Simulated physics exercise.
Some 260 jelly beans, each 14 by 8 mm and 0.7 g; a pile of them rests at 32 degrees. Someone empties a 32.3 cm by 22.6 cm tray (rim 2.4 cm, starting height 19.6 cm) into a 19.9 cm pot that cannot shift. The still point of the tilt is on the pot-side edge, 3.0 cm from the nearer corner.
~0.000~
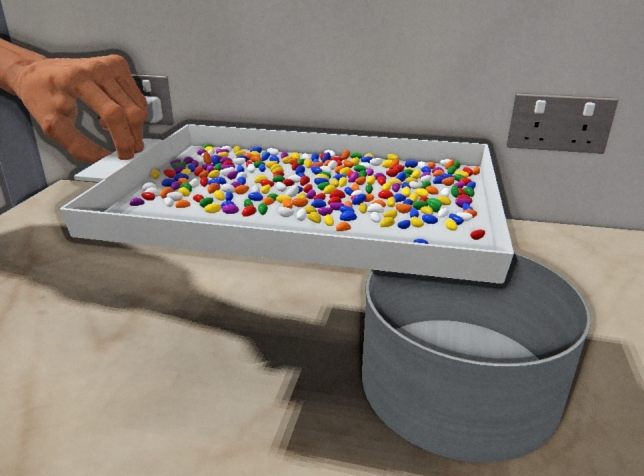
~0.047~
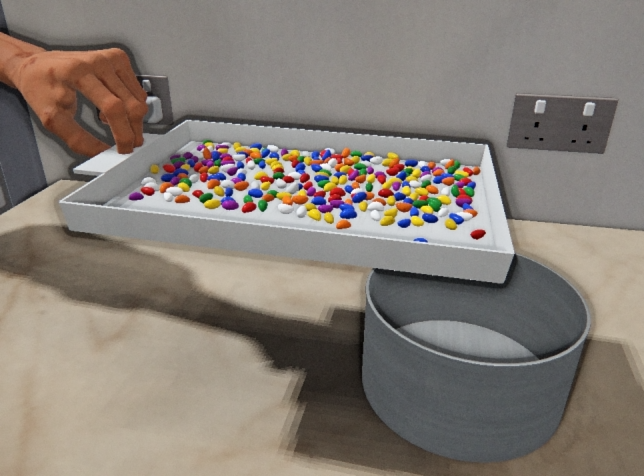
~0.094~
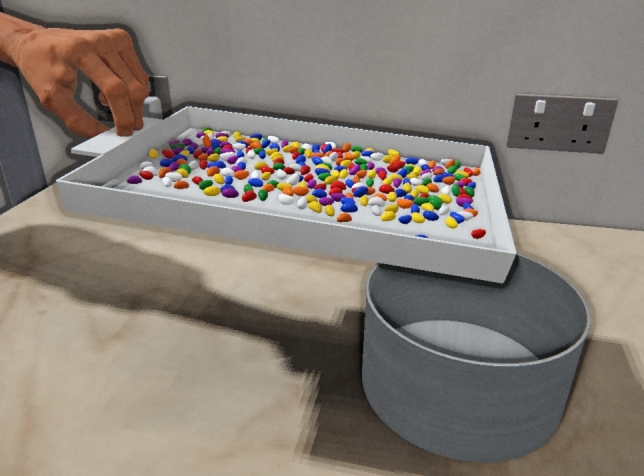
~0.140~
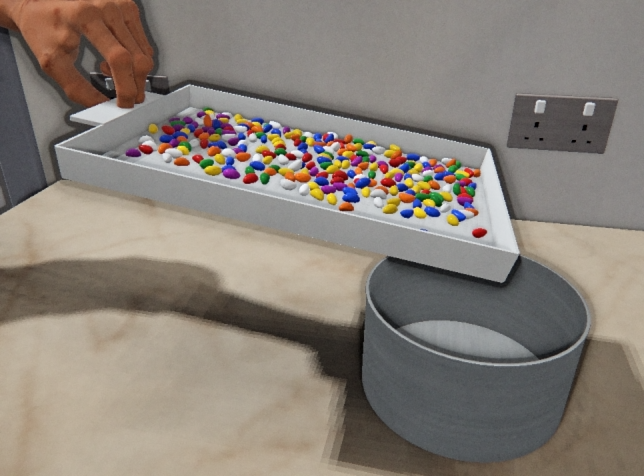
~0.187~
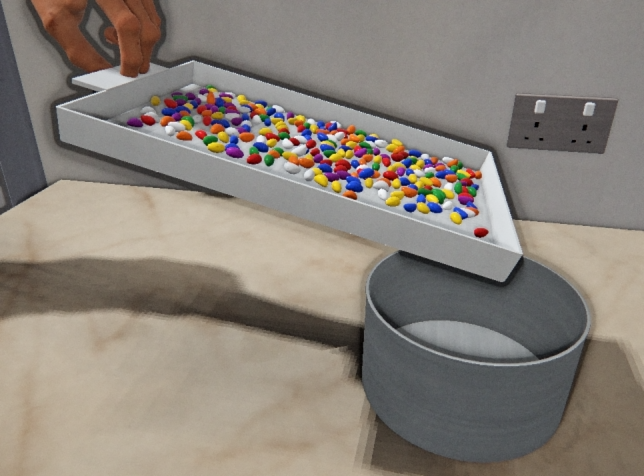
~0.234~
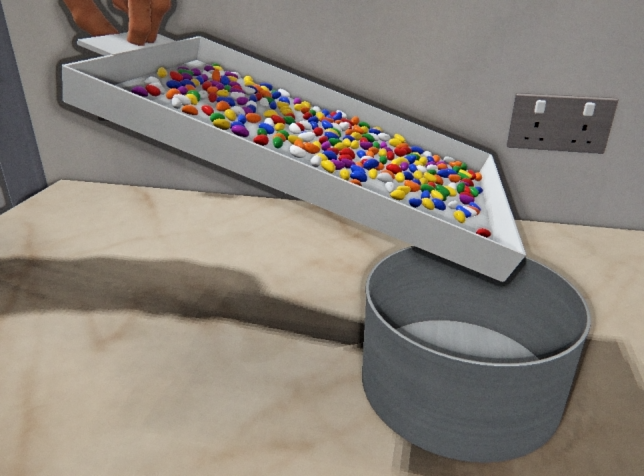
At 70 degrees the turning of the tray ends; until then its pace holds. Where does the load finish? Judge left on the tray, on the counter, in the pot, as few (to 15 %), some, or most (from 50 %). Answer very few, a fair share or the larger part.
Left on the tray: A fair share; on the counter: A fair share; in the pot: A fair share.
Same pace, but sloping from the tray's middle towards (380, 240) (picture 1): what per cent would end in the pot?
About 0 per cent.
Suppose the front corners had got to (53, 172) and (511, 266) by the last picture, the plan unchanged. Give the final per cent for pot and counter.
Pot 0, counter 45.
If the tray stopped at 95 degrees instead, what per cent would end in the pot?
In that case some 60 per cent.
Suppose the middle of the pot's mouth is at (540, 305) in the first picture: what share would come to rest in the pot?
About 35 per cent.
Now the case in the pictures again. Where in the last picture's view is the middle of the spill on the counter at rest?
Near (599, 328).
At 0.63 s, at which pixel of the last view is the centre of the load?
At about (464, 154).
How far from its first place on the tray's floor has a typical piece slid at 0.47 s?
Some 4 cm.
After 0.47 s, tilt 45 degrees; the tray holds 100 %, the pot 0 %.
After 0.63 s, tilt 62 degrees; the tray holds 100 %, the pot 0 %.
Then, at 0.91 s, tilt 70 degrees; the tray holds 50 %, the pot 20 %.
By 2.5 s all is still; tray 45 %, counter 30 %, pot 30 %.
